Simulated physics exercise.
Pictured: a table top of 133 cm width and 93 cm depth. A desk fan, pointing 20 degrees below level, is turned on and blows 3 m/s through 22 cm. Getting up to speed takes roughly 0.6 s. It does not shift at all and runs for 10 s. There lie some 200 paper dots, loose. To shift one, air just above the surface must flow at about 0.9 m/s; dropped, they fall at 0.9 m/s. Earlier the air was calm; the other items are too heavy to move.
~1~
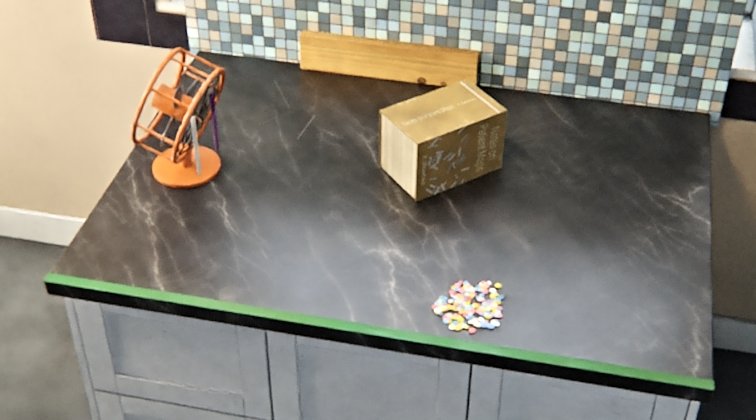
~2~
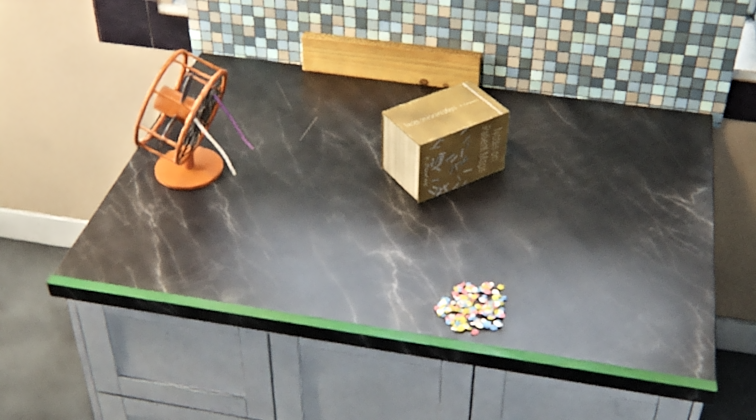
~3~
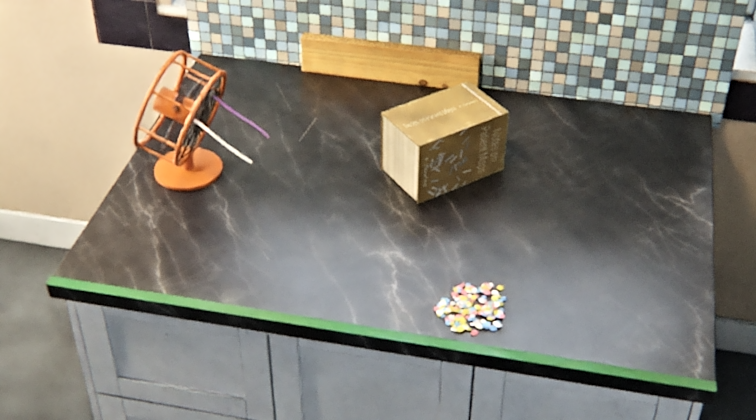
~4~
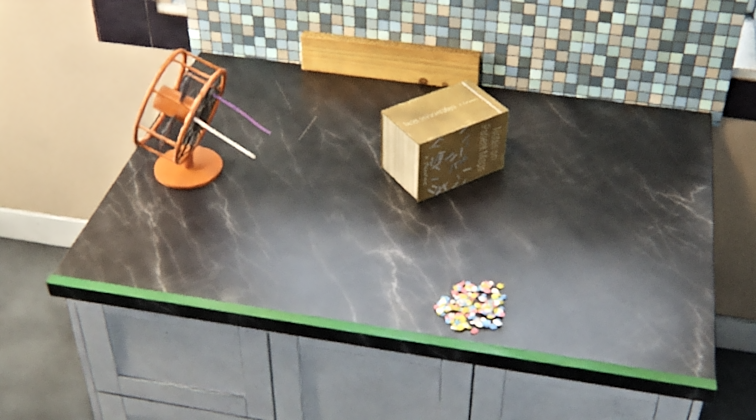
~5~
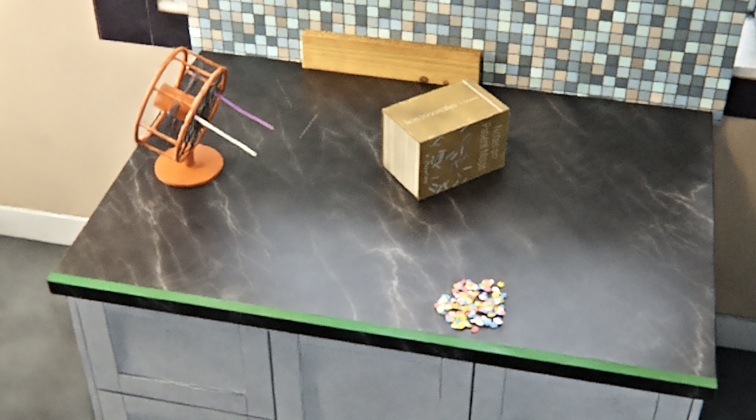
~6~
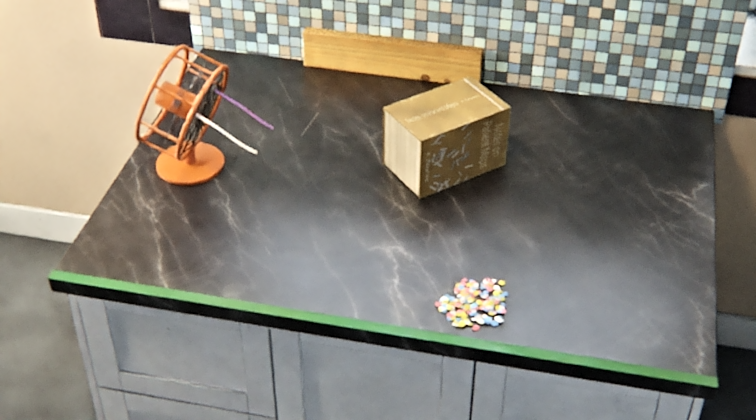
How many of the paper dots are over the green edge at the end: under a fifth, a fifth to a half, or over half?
I'd say most of them end up on the far side of the green edge.
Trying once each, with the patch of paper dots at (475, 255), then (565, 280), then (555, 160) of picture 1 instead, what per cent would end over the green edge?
15 %, 0 %, 0 %.
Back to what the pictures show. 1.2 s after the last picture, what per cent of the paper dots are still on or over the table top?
About 0 % remain.
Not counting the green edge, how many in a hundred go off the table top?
I would say close to 2 %.
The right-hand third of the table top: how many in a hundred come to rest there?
Something close to 0 % ends up there.
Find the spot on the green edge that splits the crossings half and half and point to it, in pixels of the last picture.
I'd say roughly (544, 360).
Then, 1.2 s after the last picture, 0 % are on the move or not yet settled, 98 % are over the green edge.
Then, 2.4 s after the last picture, 0 % are on the move or not yet settled, 98 % are over the green edge.
Then, 4.7 s after the last picture, 0 % are on the move or not yet settled, 98 % are over the green edge.
Then, 9.2 s after the last picture, at the end, 98 % are over the green edge.
